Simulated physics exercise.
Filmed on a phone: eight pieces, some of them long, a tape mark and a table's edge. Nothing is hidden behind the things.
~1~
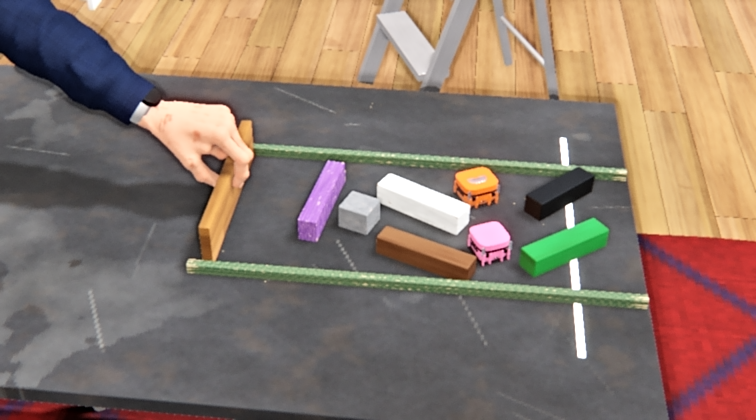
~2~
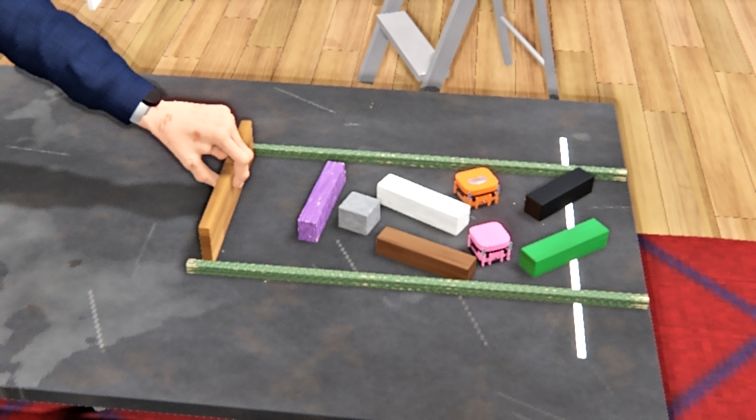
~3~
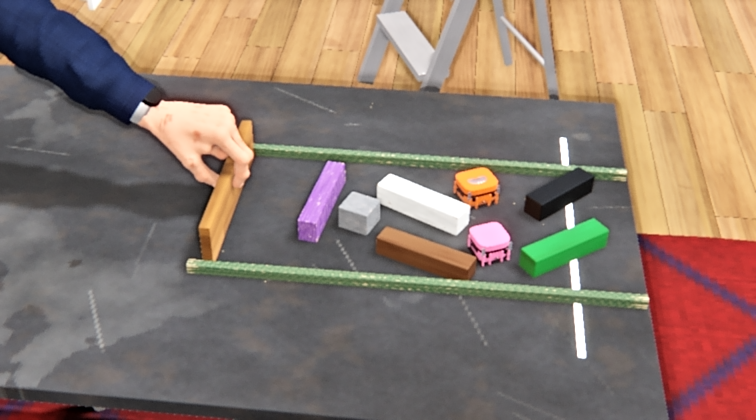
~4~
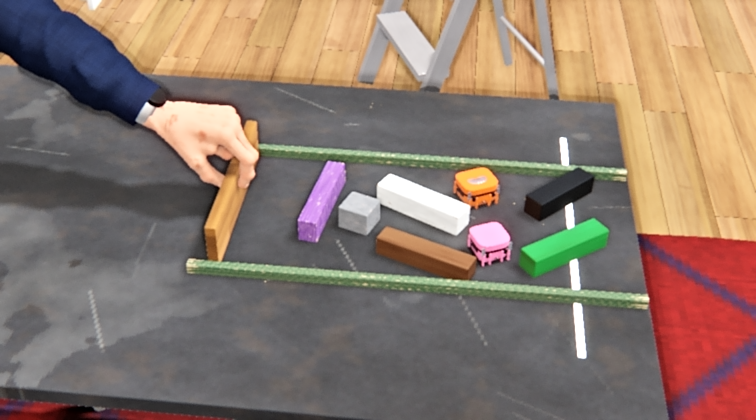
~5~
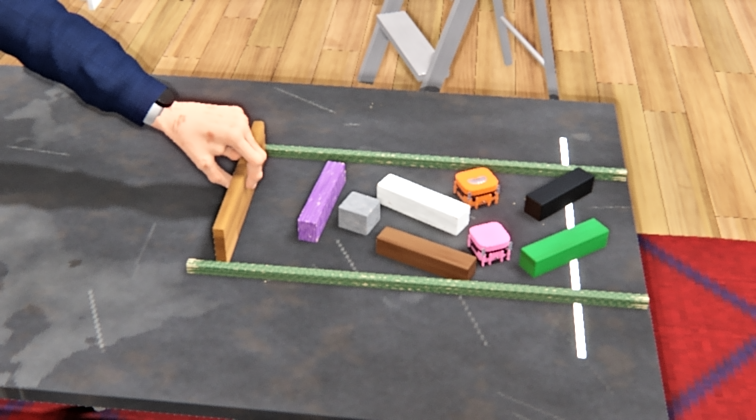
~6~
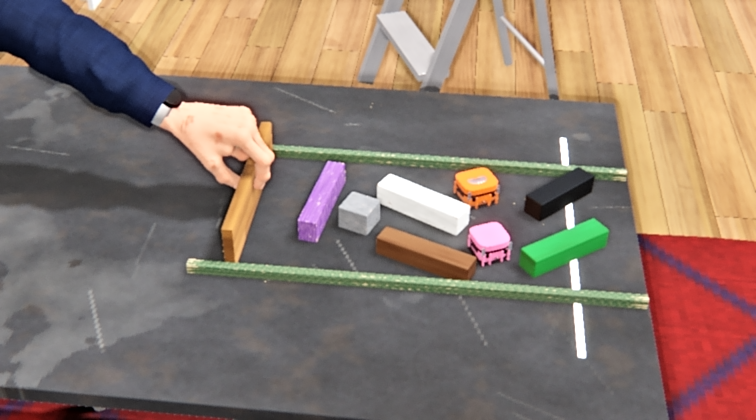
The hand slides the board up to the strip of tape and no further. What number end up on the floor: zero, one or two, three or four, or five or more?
The number that fall off is one or two.
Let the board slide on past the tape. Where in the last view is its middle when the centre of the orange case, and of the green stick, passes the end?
About (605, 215), and (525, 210) for the other.
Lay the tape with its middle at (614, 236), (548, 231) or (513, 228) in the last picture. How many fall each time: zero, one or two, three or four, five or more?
Taking them in turn, five or more; either one or two; none at all.
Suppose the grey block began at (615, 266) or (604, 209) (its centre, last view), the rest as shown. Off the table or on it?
The grey block falls; drops off.
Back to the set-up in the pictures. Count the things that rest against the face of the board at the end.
The number is 1.
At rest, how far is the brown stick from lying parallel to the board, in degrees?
Near 55 degrees.
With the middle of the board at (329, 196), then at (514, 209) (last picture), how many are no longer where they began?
At the one place 2, at the other 8.
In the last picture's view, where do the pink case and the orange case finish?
Near (637, 258) and (599, 184).
Soon after, none off yet; green stick at rest near (564, 247); black stick at rest near (559, 194); pink case at rest near (489, 245).
In the end, the number that fall off is one or two; gone, black stick and green stick.
